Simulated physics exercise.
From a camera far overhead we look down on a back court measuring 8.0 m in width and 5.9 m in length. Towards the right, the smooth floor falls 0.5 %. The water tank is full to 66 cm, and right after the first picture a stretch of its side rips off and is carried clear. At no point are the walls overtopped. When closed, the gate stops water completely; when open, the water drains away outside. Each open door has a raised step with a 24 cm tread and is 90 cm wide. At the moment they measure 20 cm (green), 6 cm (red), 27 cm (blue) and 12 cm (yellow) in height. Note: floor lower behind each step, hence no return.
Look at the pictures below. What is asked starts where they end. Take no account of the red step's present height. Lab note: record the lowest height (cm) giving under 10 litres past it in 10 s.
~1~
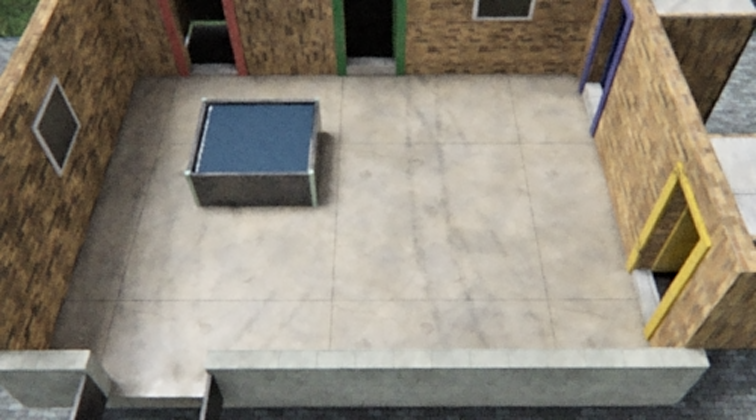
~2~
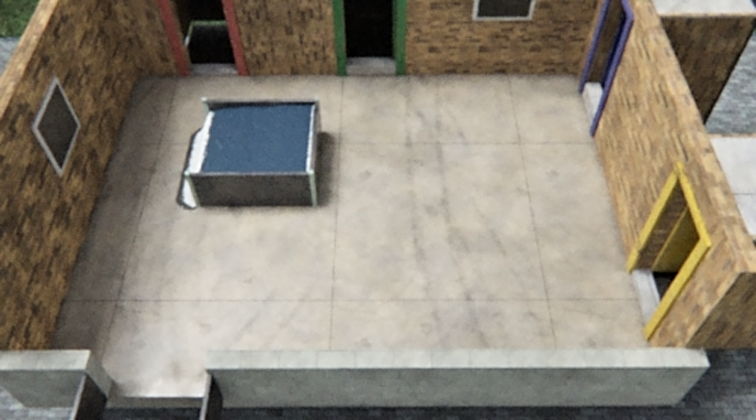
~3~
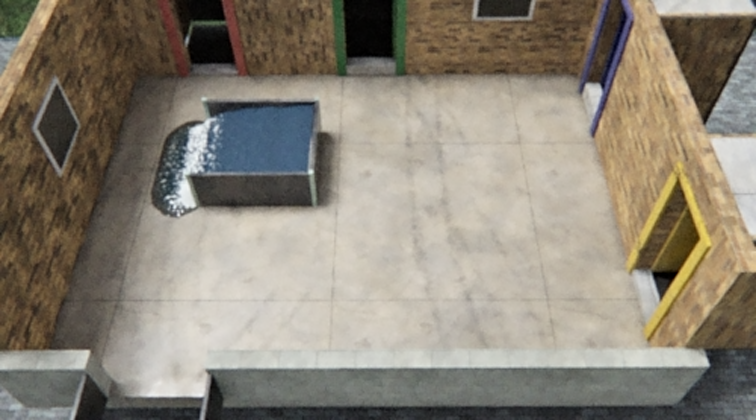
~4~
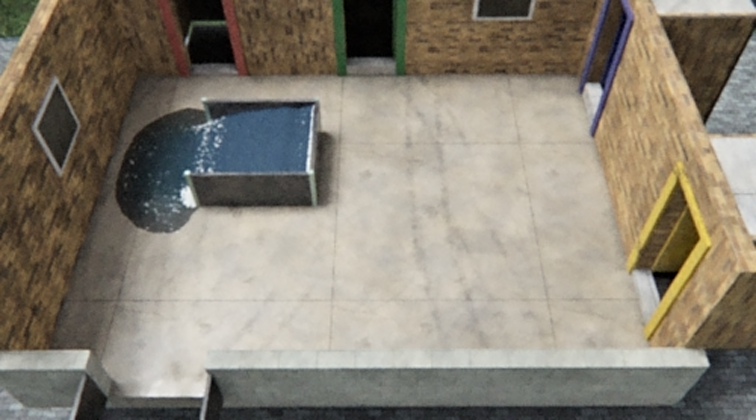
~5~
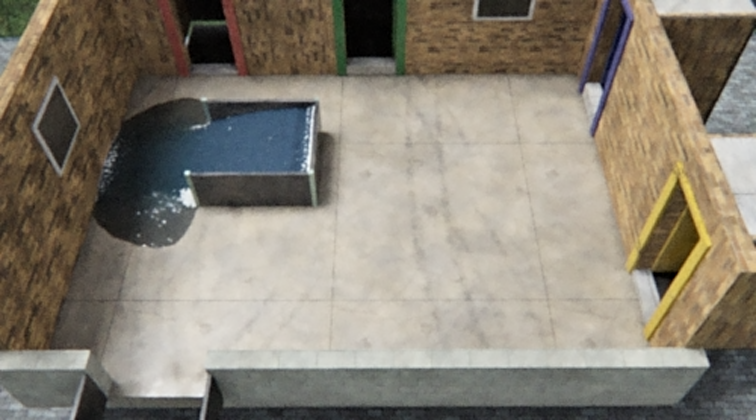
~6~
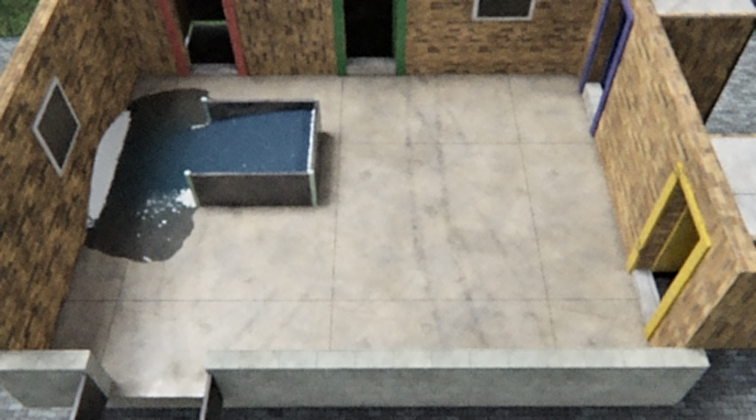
Lowest height: 12.5 cm.
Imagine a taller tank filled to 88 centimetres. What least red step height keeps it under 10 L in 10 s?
Some 18 cm.
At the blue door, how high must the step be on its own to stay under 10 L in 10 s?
At the blue door it takes roughly 6.5 centimetres.
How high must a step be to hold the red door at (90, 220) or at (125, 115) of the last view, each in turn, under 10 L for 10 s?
About 24 cm, then about 23 cm.
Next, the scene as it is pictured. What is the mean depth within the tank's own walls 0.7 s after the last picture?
I'd put it at some 30 centimetres on average.
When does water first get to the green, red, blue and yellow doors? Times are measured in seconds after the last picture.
Green 2.2 s, red 1.0 s, blue 4.5 s, yellow 6.5 s.
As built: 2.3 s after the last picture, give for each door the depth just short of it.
Centimetres: Green = 2, red = 13, blue = 0, yellow = 0.
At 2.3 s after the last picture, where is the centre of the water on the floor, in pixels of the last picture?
Centre estimate: (177, 180) px, approximately.
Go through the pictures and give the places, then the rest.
In the first frame, still water, 66 cm deep, in the water tank at (256, 139); the red door at (203, 30) is dry.
In the second frame, the gap is at (205, 157), the front 0.3 m out at (183, 201); the back of the water tank holds 66 cm.
In the third frame, water pours out at (206, 159) and has run 0.7 m, to (157, 198); about 12 cm deep outside, 66 cm at the back.
In the fourth frame, the front is at (121, 189), 1.3 m from the gap at (206, 160); 2.6 m2 of floor is wet, 62 cm left at the back.
In the fifth frame, the gap is at (206, 160), the front 1.6 m out at (122, 127); the back of the water tank holds 56 cm.
In the sixth frame, the gap is at (206, 161), the front 1.7 m out at (86, 239); the back of the water tank holds 56 cm; the red door at (203, 30), 2.3 m from the gap, is still 0.9 m from the nearest water.
Then, 0.7 s after the last picture water covers 15 % of the floor, deepest (41 cm) near (109, 169); it has not reached the red door.
Then, 2.3 s after the last picture water covers 35 % of the floor, deepest (26 cm) near (138, 80); 13 cm at the red door, 17 litres in over its 6 cm step.
Then, 9.3 s after the last picture water covers 90 % of the floor, deepest (8 cm) near (615, 231); 3 cm at the red door, 60 litres in over its 6 cm step.
At the red door as built, the water peaked near 13 cm, 2.1 s after the last picture.
With a step of 10 cm, 23 litres would have come in within the 10 s; with 16 cm, 3 litres. So under 10 litres takes about 12.5 cm.
